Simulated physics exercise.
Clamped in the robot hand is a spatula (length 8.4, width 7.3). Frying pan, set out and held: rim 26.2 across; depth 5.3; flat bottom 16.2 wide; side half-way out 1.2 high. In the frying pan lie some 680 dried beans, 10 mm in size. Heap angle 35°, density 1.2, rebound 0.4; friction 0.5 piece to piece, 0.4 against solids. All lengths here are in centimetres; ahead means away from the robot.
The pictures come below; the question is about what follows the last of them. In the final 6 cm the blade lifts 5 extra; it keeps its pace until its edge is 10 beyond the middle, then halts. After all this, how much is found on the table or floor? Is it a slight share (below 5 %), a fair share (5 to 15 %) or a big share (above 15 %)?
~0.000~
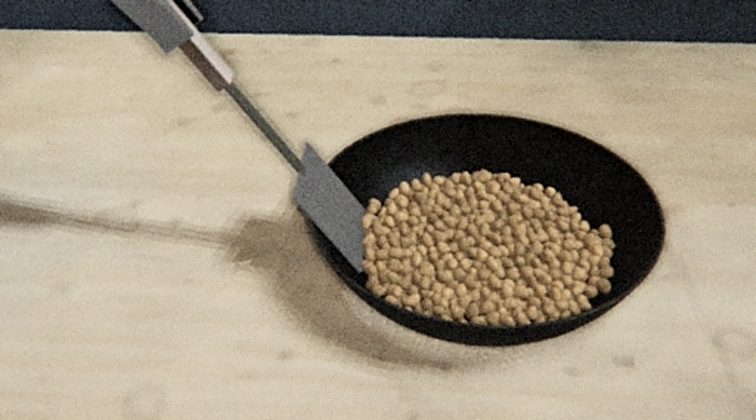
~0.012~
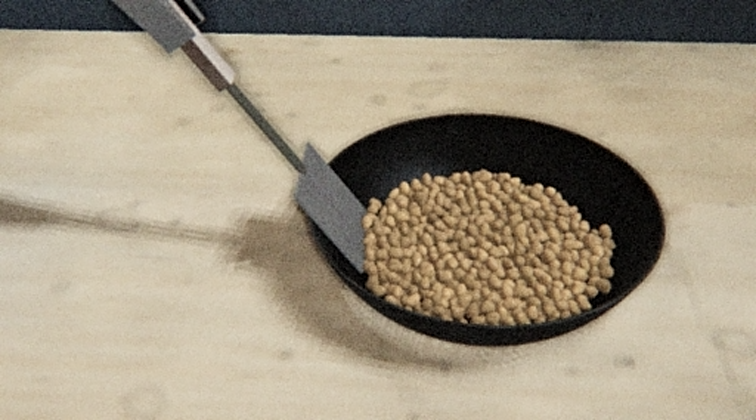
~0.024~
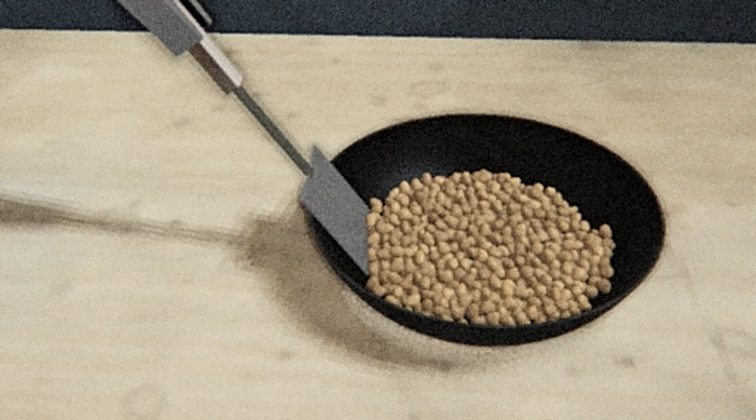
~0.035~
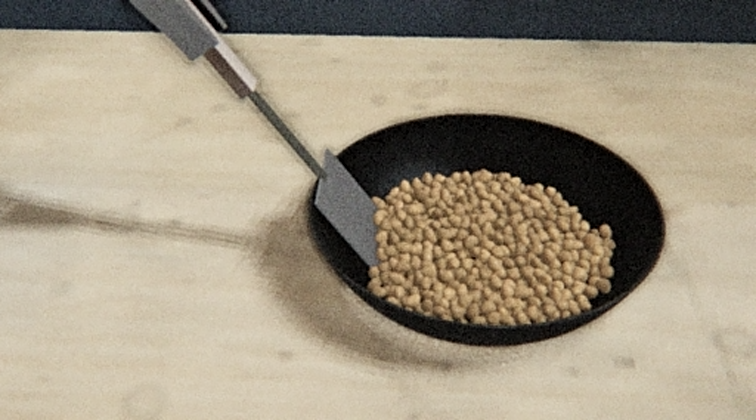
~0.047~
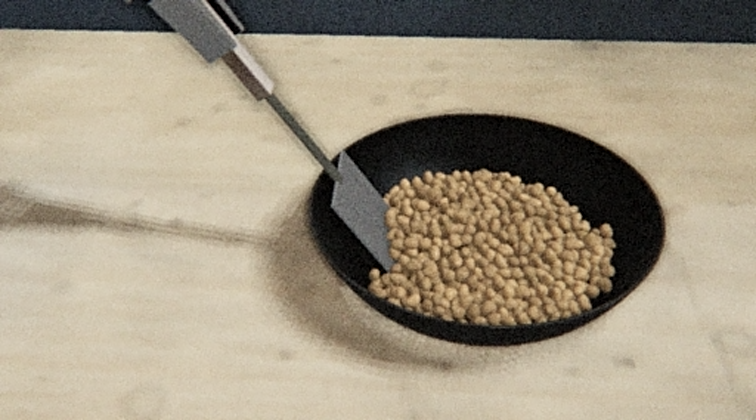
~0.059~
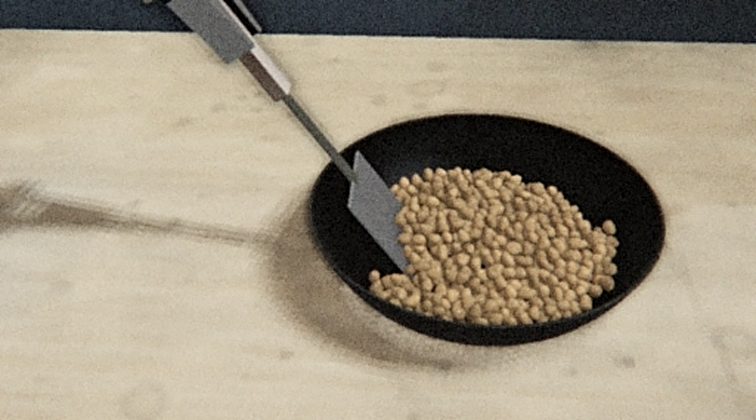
It is a big share.
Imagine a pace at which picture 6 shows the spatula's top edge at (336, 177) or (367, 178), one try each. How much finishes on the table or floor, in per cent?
Roughly 15 and 25 percent.
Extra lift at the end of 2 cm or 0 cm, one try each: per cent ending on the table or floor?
First try around 25 percent, second try around 30 percent.
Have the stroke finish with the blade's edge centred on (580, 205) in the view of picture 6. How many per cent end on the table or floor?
Close to 10 per cent finishes on the table or floor.
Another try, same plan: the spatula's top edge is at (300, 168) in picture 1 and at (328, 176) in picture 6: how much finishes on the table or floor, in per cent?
Off the vessel, on the table or floor: Some 10 percent.
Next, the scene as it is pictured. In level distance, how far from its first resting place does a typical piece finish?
It comes out at about 4 cm.
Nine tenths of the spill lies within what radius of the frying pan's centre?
That's near 60 cm.
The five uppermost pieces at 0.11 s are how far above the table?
Roughly 6 cm above the table.
After 0.11 s, sloping 56°, highest piece 6 above the table; 683 in the frying pan.
After 0.16 s, sloping 56°, highest piece 7 above the table; 683 in the frying pan.
After 0.39 s, sloping 56°, highest piece 20 above the table; 540 in the frying pan, 45 on the table or floor, 98 on the blade or in flight.
After 1.44 s, sloping 56°, highest piece 5 above the table; 540 in the frying pan, 143 on the table or floor.
In the end, 540 in the frying pan, 143 on the table or floor. That is 21 % on the table or floor.
